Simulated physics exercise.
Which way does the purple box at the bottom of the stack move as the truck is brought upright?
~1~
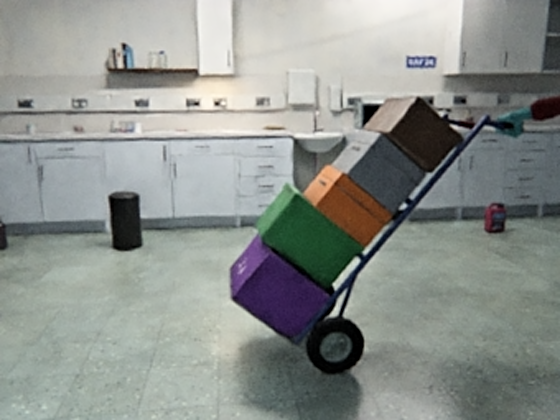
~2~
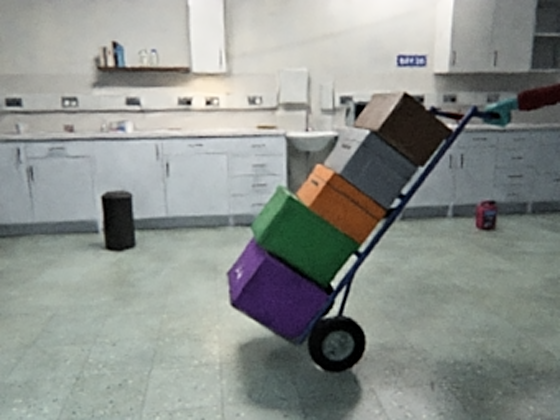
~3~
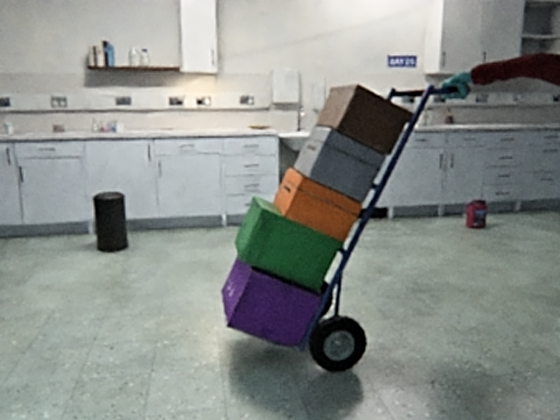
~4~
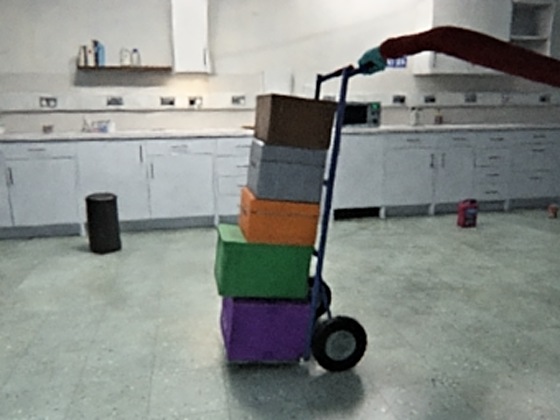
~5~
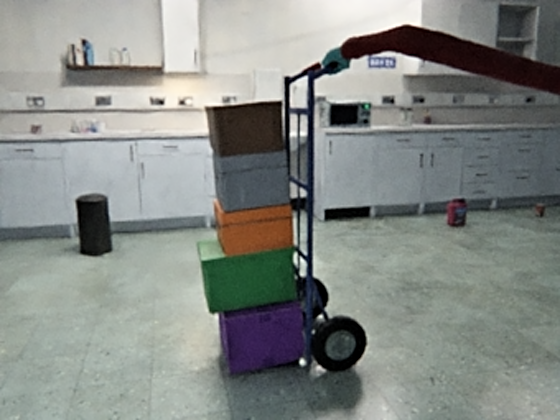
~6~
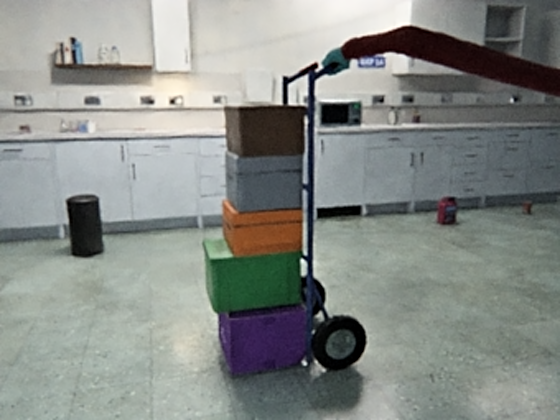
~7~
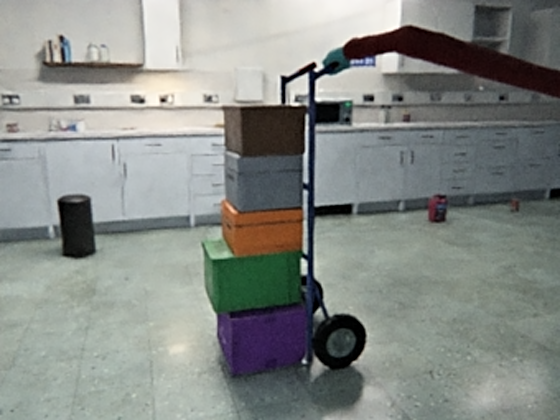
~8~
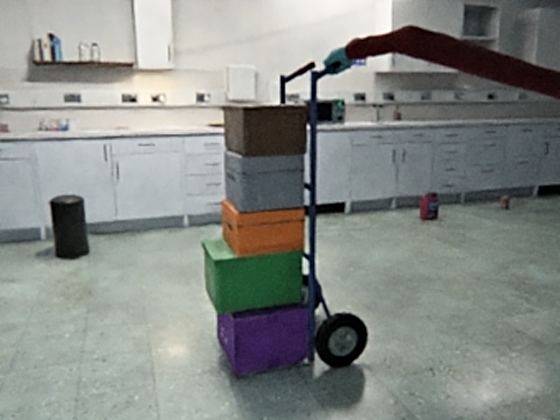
The purple box moves down as the truck comes upright.
